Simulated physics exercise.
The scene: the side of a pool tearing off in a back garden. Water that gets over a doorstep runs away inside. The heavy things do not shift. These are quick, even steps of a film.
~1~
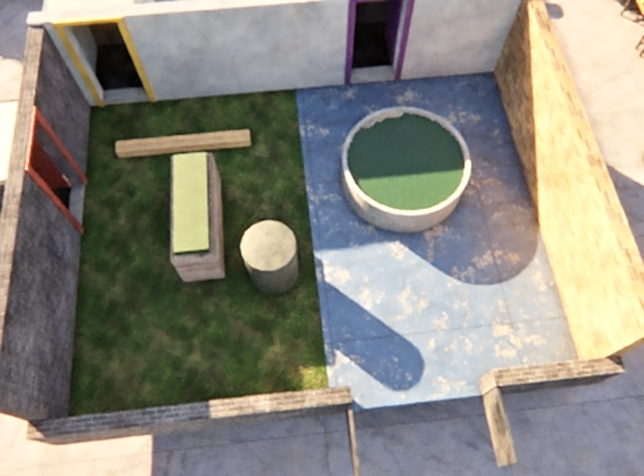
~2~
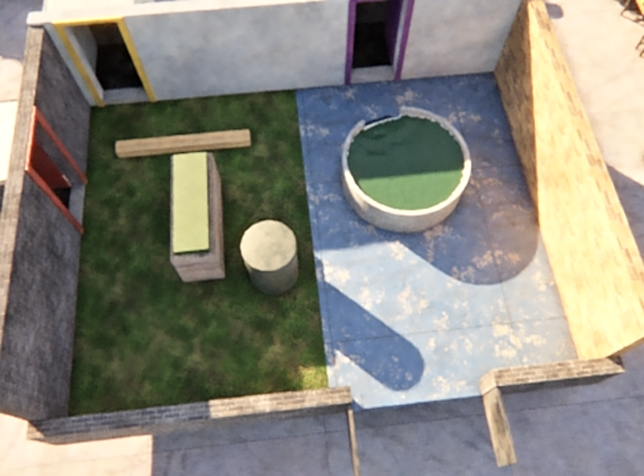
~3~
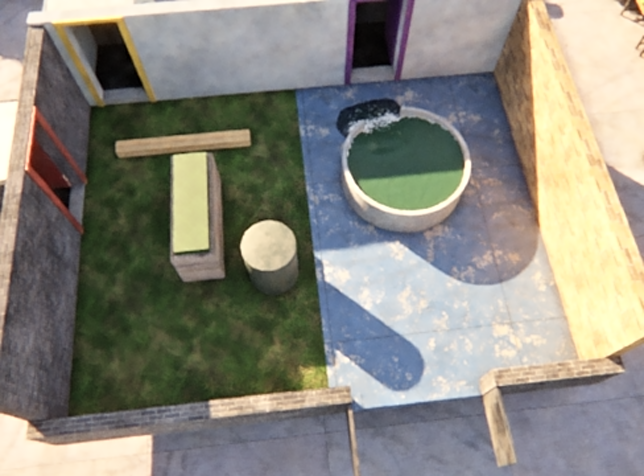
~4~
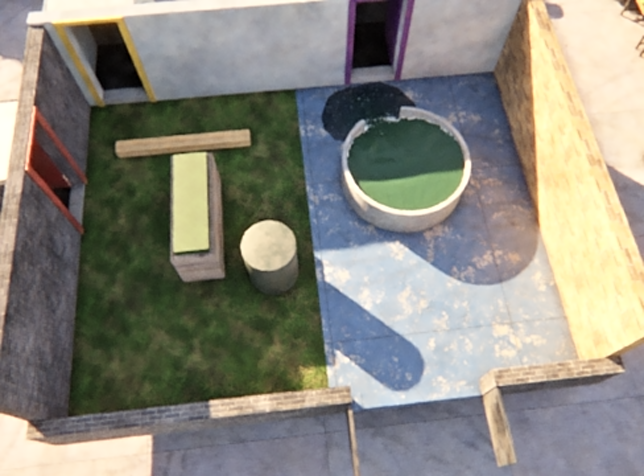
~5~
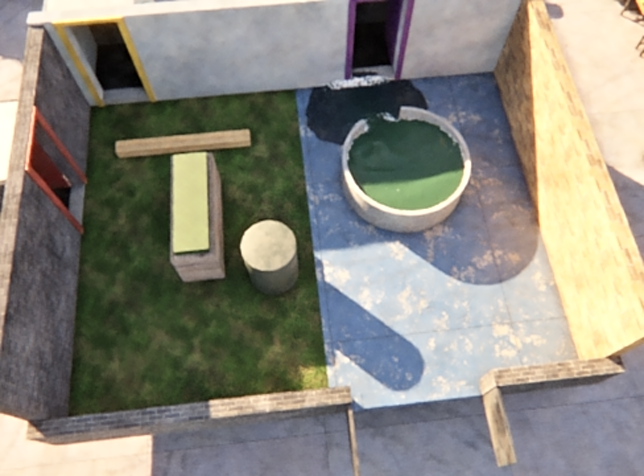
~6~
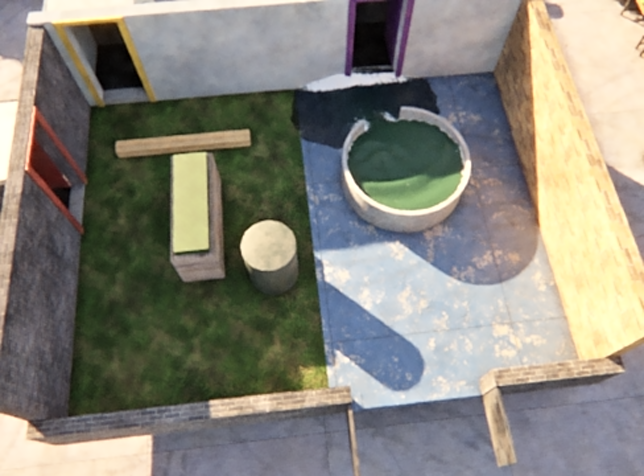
To begin with, green water sits still in a round, pale-walled tank on blue patterned paving beside a lawn. Water then breaks through the tank's far side, pouring out in a dark, white-edged patch that spreads back to the wall by the purple-framed doorway and left to the grass edge.
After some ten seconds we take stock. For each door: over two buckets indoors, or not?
In the end: The purple door floods; the red door holds within the limit; the yellow door holds within the limit.
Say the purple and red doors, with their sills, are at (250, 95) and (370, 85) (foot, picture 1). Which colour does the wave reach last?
Last comes the yellow-painted one.
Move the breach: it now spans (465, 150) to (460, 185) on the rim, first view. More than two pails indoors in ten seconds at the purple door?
One by one: The purple one is under.
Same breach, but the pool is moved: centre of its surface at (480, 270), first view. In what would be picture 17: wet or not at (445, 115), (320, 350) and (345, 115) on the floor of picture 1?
In turn: Awash, clear, flooded.
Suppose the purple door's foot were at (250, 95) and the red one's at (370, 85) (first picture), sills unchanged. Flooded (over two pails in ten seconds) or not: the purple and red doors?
My reading: The purple one lets less in, the red one floods.
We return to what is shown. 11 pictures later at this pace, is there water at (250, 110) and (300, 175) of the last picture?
In turn: Awash, dry.
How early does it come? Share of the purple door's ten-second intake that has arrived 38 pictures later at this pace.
Some 100 per cent.
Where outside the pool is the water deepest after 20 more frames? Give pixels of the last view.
I would point to (362, 88).
A moment on, water covers 10 % of the floor; the purple door over two buckets in, the red door not reached, the yellow door not reached.
Next, water covers 15 % of the floor; the purple door far over two buckets in, the red door not reached, the yellow door not reached.
Then, water covers 25 % of the floor; the purple door far over two buckets in, the red door not reached, the yellow door wet at the sill, nothing in.
Later, water covers 50 % of the floor; the purple door far over two buckets in, the red door wet at the sill, nothing in, the yellow door wet at the sill, nothing in.
In the end, water covers 75 % of the floor; the purple door far over two buckets in, the red door under two buckets in, the yellow door wet at the sill, nothing in.
